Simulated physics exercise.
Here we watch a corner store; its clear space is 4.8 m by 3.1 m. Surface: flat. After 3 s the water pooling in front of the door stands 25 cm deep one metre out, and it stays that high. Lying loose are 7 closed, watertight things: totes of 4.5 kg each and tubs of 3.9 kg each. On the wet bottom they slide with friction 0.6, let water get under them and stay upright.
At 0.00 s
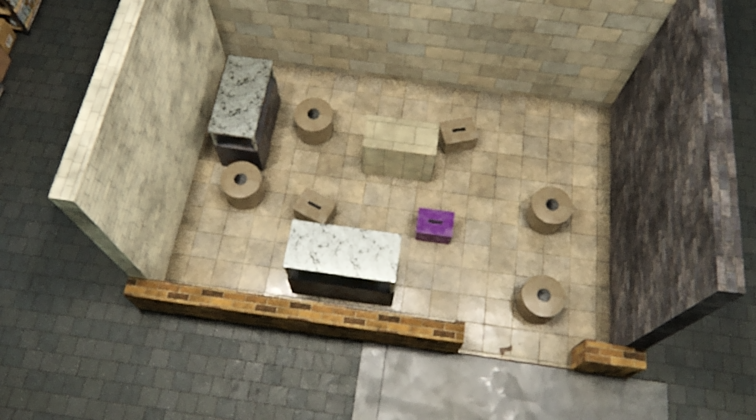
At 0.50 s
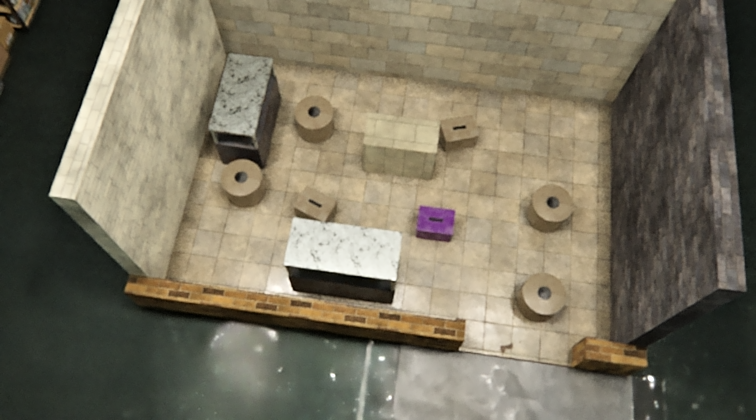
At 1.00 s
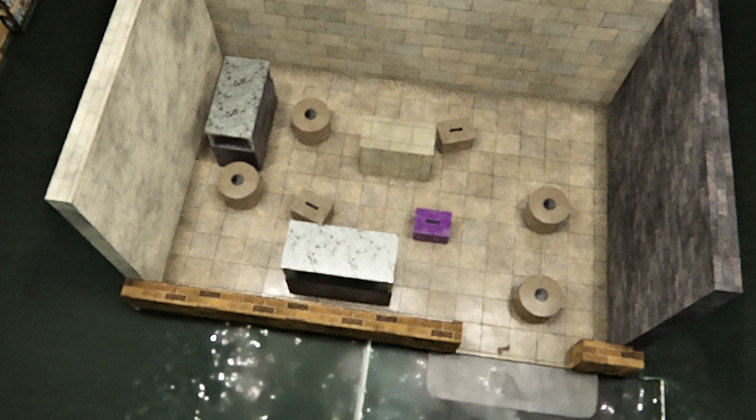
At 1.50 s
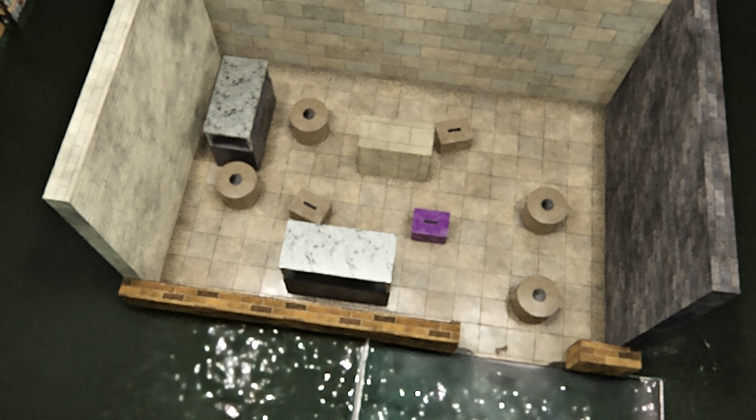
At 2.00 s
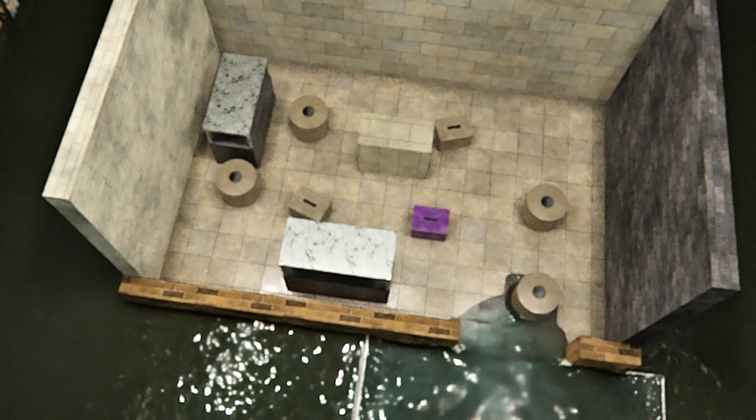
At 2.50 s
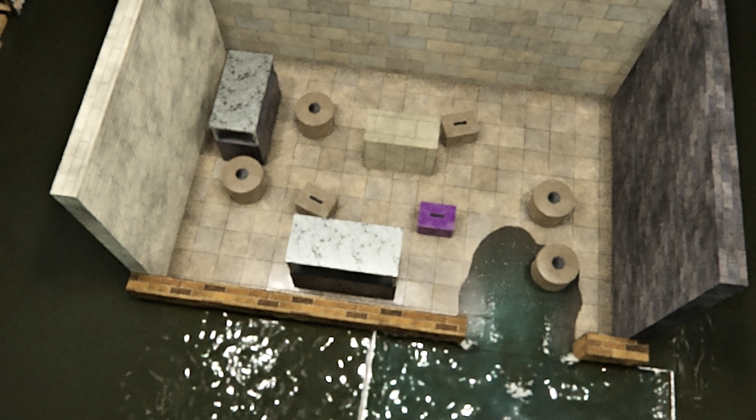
In a small store, water pools outside, enters through the doorway and shifts one round tub.
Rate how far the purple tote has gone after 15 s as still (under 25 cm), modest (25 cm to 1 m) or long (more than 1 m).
Long.
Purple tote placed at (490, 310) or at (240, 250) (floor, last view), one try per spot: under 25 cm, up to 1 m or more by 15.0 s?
First try: It covers a big distance; second try: It inches along.
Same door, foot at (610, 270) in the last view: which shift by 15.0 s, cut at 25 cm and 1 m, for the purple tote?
The purple tote drifts well away.
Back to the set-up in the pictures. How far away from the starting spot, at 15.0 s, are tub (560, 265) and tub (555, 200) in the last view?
One is off by 100 cm, the other by 120 cm, in the order asked.
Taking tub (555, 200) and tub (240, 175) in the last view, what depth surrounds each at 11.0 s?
About 14 and 15 cm.
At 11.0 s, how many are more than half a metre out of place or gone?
My count gives 6.
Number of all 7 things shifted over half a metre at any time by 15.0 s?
The tally stands at 7.
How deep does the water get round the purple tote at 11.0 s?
Roughly 17 cm at that moment.
After 3.5 s the purple tote is near (432, 209), 0.1 m from its start, aground; 1 afloat.
After 6.8 s the purple tote is near (280, 157), 1.9 m from its start, afloat; 5 afloat.
After 11.0 s the purple tote is near (231, 247), 2.2 m from its start, afloat; 7 afloat.
After 15.0 s the purple tote is near (223, 263), 2.4 m from its start, afloat; 7 afloat.
